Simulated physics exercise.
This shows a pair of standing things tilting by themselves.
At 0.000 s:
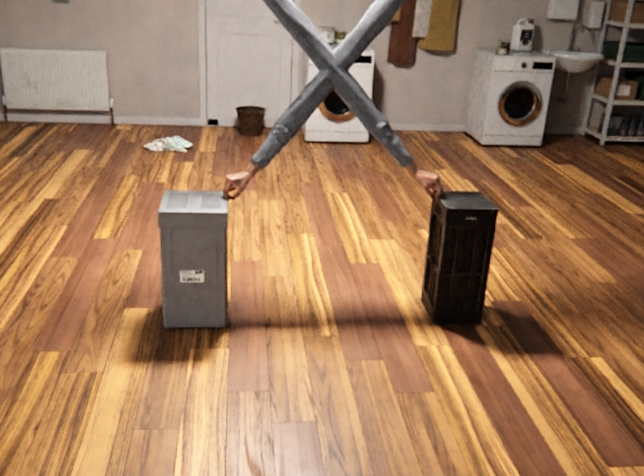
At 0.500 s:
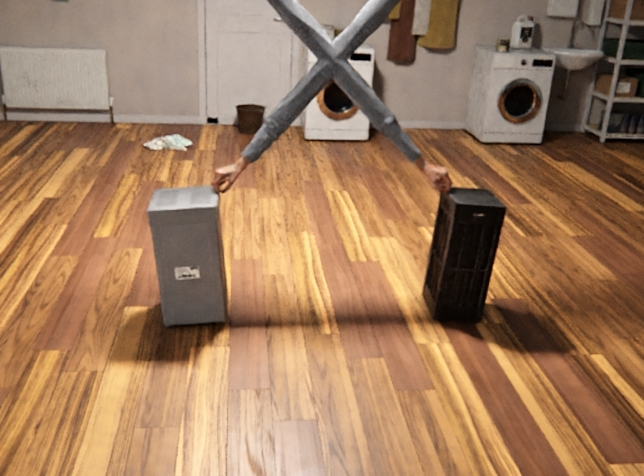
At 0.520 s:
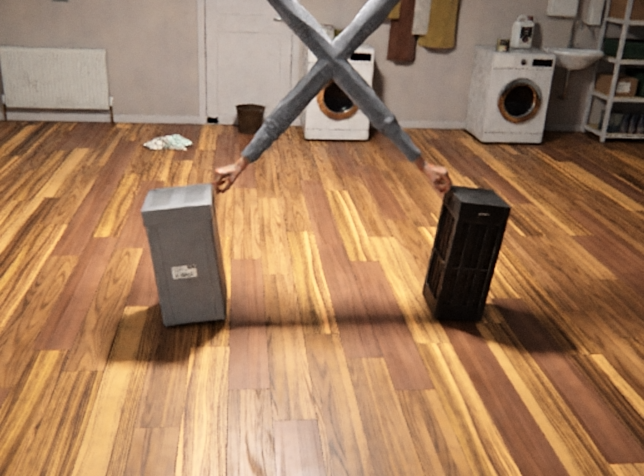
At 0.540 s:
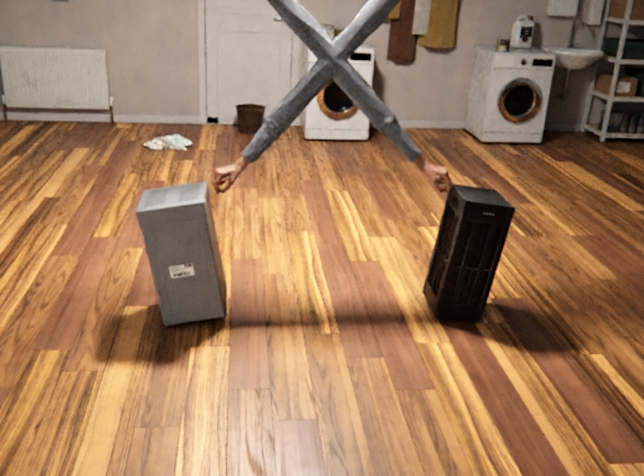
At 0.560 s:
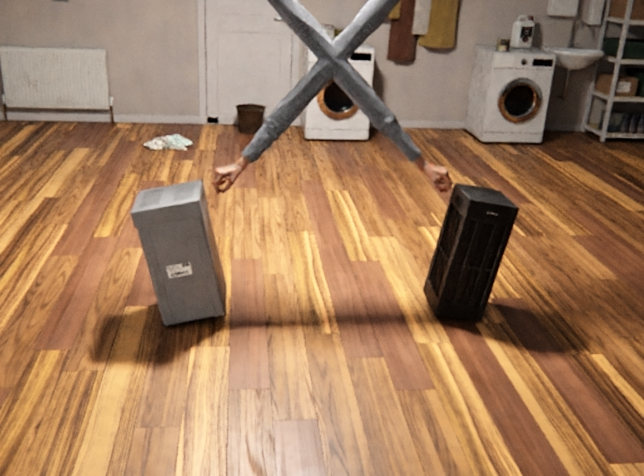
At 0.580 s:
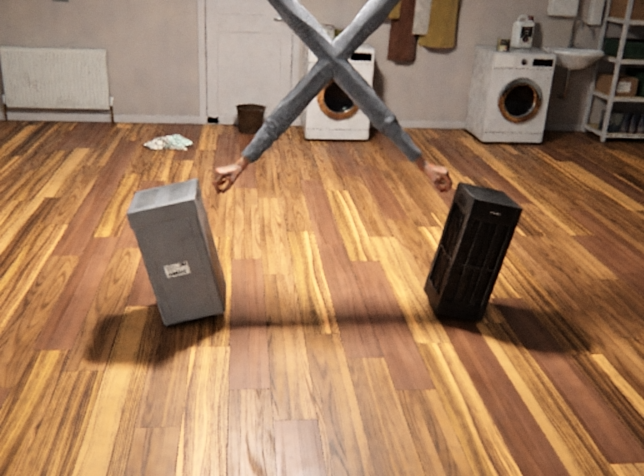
Two hands nudge a grey box and a black box, which lean outward in opposite directions.
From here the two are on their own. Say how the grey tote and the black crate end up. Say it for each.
Outcome: The grey tote falls over and the black crate falls over.
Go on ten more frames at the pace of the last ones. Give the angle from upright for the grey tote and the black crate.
It would show 30° and 25°.
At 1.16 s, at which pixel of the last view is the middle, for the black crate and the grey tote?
The black crate at (509, 257), the grey tote at (115, 269).
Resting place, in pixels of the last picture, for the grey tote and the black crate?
Near (101, 285) and (535, 287).
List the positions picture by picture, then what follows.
Grey tote (196, 259) upright; black crate (457, 257) upright, in the first frame.
Grey tote (191, 256) 5° off upright; black crate (462, 254) 4° off upright, in the second frame.
Grey tote (188, 255) 7° off upright; black crate (464, 253) 6° off upright, in the third frame.
Grey tote (185, 253) 9° off upright; black crate (466, 252) 8° off upright, in the fourth frame.
Grey tote (183, 253) 12° off upright; black crate (468, 252) 10° off upright, in the fifth frame.
Grey tote (181, 252) 14° off upright; black crate (470, 252) 11° off upright, in the sixth frame.
After 0.90 s, grey tote 37° off upright near (151, 252); black crate 28° off upright near (489, 251).
After 1.16 s, grey tote 72° off upright near (115, 269); black crate 48° off upright near (509, 257).
At rest (1.9 s), the grey tote goes down on its side, near (101, 285); the black crate goes down on its side, near (535, 287).
